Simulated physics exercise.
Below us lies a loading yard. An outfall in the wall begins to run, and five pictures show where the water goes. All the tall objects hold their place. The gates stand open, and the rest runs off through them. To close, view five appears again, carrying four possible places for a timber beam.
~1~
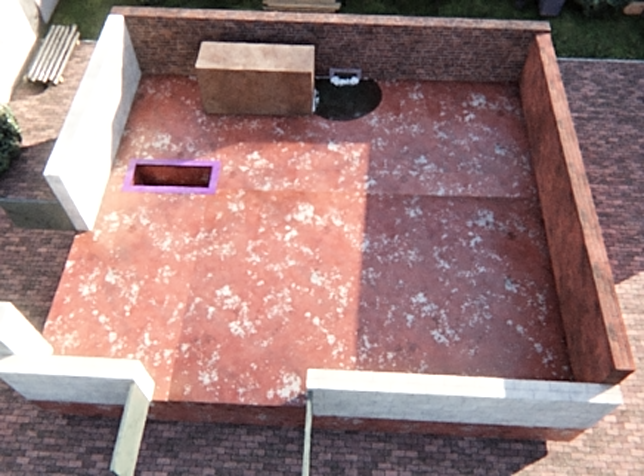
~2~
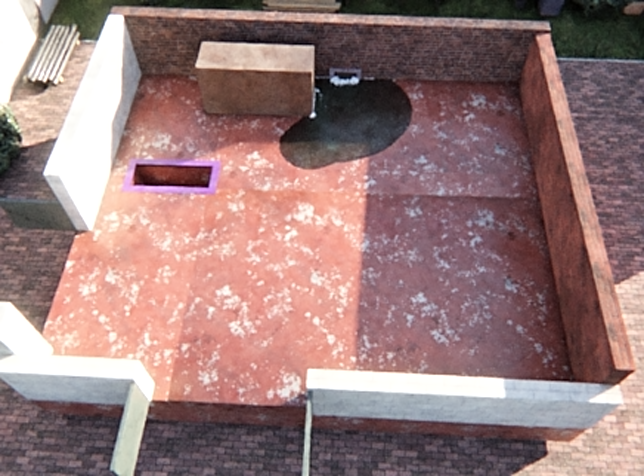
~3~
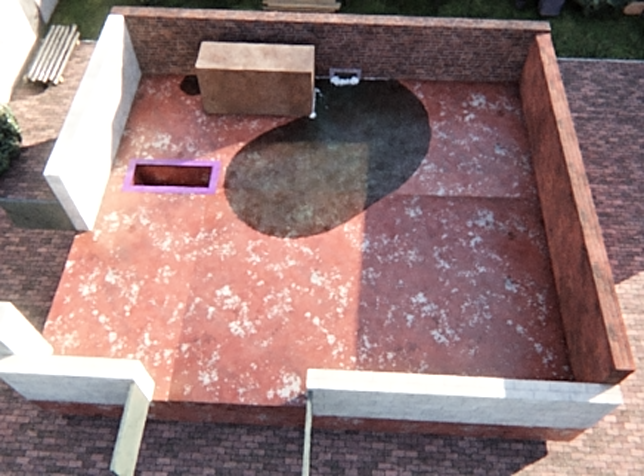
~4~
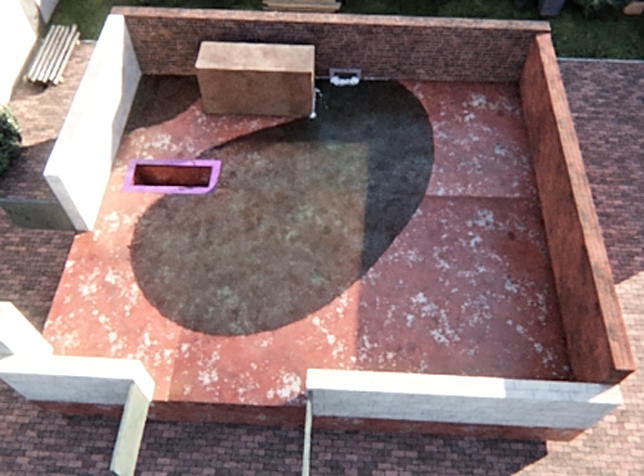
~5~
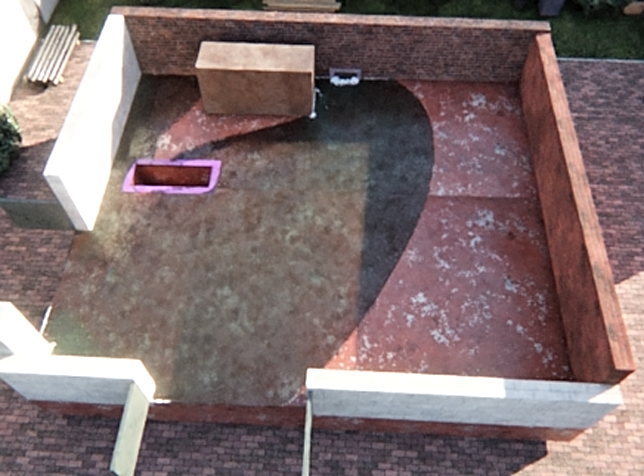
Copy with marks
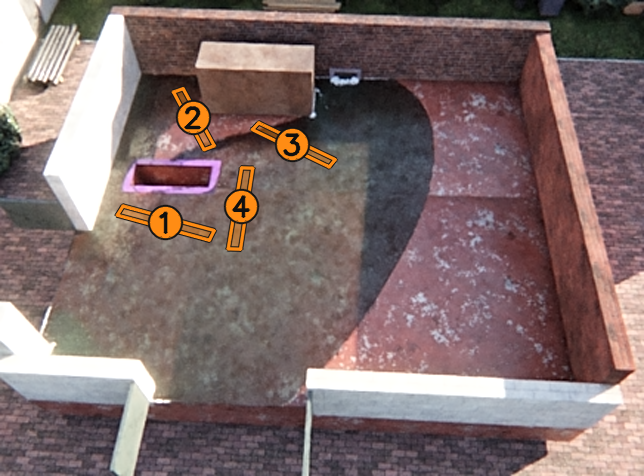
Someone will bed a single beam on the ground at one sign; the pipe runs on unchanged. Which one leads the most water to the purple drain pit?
Take 1.
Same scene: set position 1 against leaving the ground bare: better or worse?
Position 1 is better.
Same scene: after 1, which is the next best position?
3 it is.
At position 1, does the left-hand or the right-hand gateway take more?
More leaves on the left.
On the marked copy, 1 from (120, 210) to (211, 235); 2 from (178, 90) to (209, 147); 3 from (255, 126) to (332, 163); 4 from (234, 249) to (247, 168).
With 1, about 19 % of the stream runs into the purple drain pit, about 81 % out by the gates.
With 2, about 11 % of the stream runs into the purple drain pit, about 89 % out by the gates.
With 3, about 14 % of the stream runs into the purple drain pit, about 86 % out by the gates.
With 4, about 10 % of the stream runs into the purple drain pit, about 90 % out by the gates.
